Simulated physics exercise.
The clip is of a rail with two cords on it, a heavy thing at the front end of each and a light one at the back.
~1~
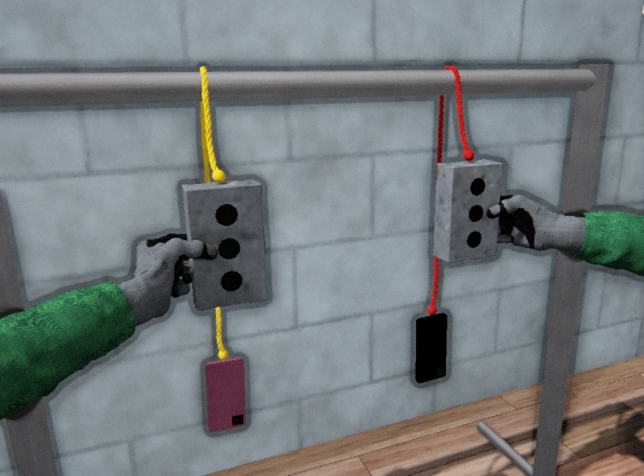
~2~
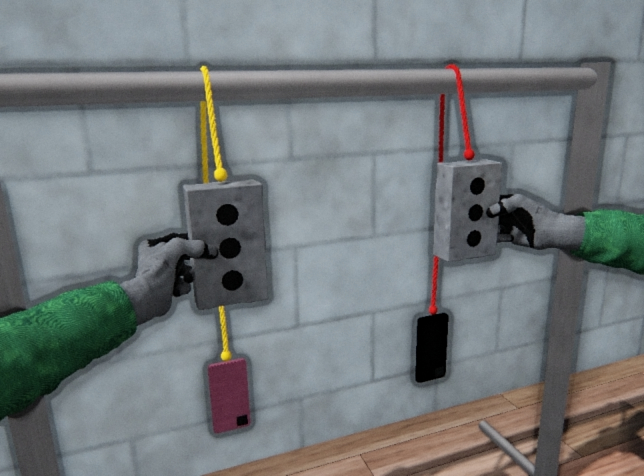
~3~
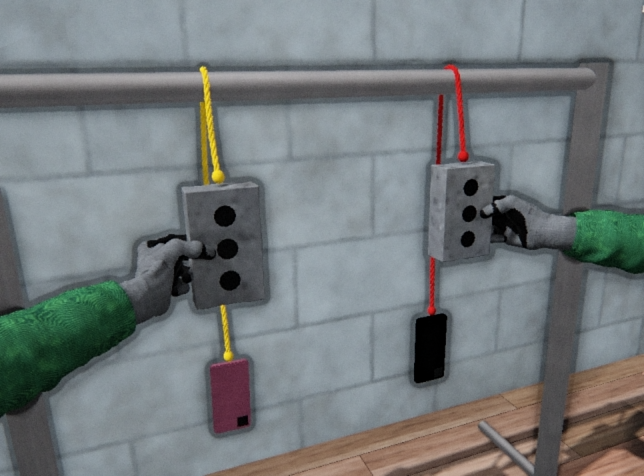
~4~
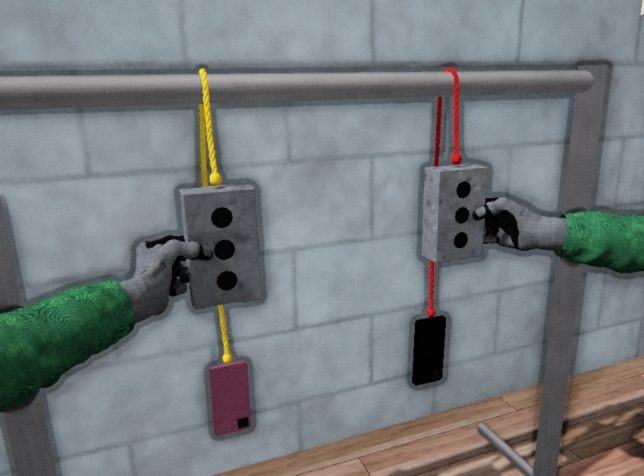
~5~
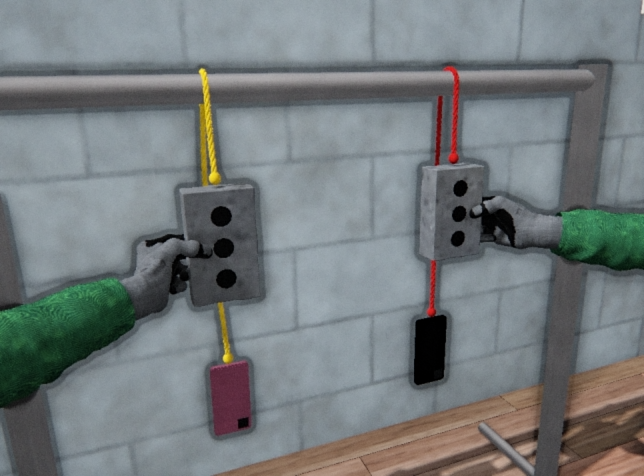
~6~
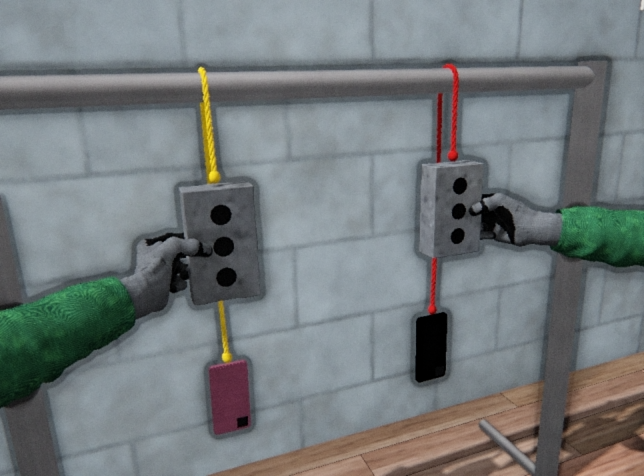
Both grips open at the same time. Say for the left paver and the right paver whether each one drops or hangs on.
The left paver slips down; the right paver slips down.
Then, 0.46 s later than the last view, left paver dropping; right paver dropping near (443, 382).
Then, 0.76 s later than the last view, left paver on the floor; right paver on the floor.
Finally, left paver on the floor; right paver on the floor. The left paver pulls its rope through and the right paver runs down to the floor.
